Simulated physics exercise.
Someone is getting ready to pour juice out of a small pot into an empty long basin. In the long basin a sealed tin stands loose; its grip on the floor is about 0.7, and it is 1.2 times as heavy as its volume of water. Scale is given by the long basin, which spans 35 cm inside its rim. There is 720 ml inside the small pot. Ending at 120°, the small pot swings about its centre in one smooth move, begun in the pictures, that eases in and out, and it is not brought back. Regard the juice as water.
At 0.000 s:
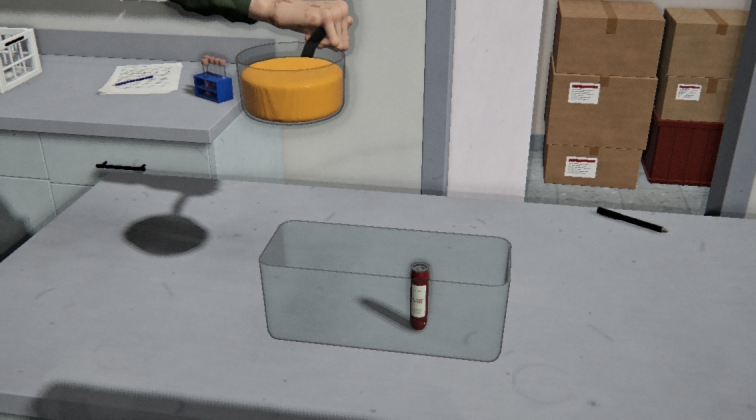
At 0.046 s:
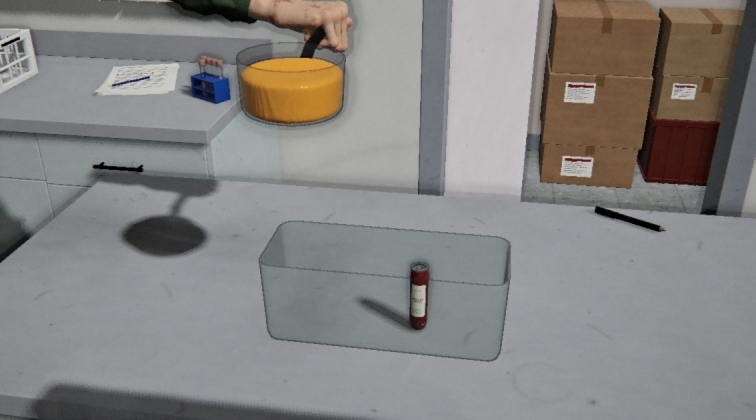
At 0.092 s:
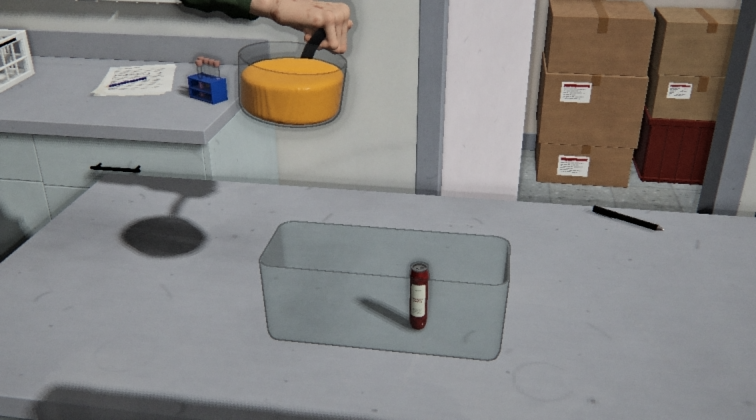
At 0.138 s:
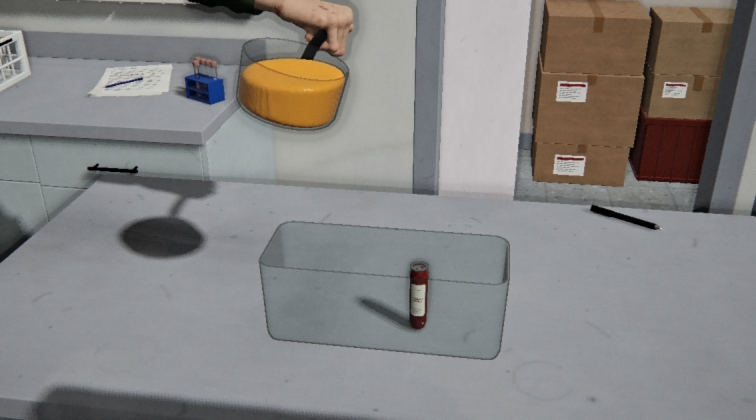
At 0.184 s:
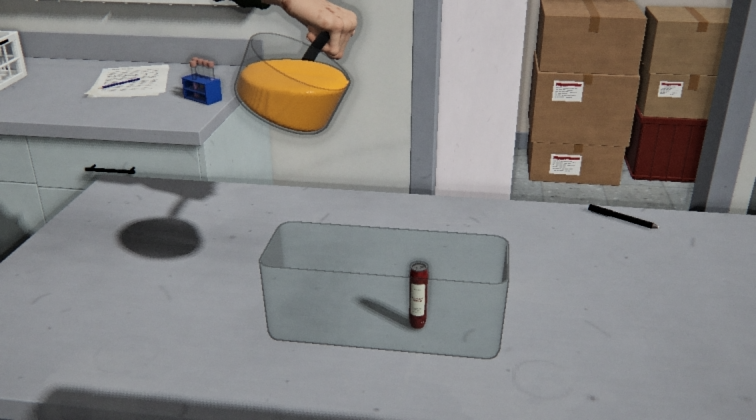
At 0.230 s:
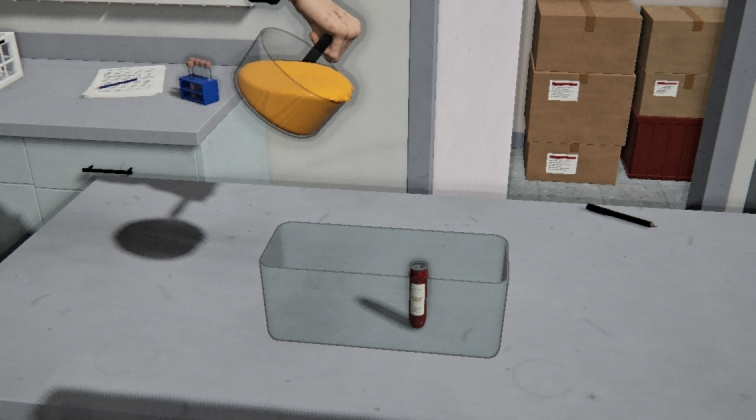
The clip opens on a hand holding a clear pot of orange juice level above a grey table, where a long, empty-looking transparent basin stands near a small red tube with a pale label. The hand then tilts the pot gradually to the right, and the juice shifts toward its lower, right-hand rim.
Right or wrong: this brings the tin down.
Right, the tin comes down.
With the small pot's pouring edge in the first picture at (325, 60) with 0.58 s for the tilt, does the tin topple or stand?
After that, the tin overturns.
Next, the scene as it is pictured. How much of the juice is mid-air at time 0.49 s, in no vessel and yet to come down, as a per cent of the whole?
Some 70 % is the figure.
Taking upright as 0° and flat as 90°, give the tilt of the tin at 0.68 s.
Roughly 5°.
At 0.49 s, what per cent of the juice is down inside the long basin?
Around 14%.
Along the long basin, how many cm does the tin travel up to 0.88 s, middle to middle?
1 cm, roughly.
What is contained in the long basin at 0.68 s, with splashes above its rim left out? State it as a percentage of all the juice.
I reckon close to 90 per cent.
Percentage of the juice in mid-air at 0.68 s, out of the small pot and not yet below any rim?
Estimate: Around 10 per cent.
After 0.49 s the tilt is 110° and 15 per cent is still to pour; the tin stands where it began.
After 0.68 s the tilt is 120° and 1 per cent is still to pour; the tin leans 7°.
After 0.88 s the tilt is 120° and 0 per cent is still to pour; the tin stands 1 cm from where it began.
After 1.10 s the tilt is 120° and 0 per cent is still to pour; the tin leans 41°.
In the end the tin lies on its side.
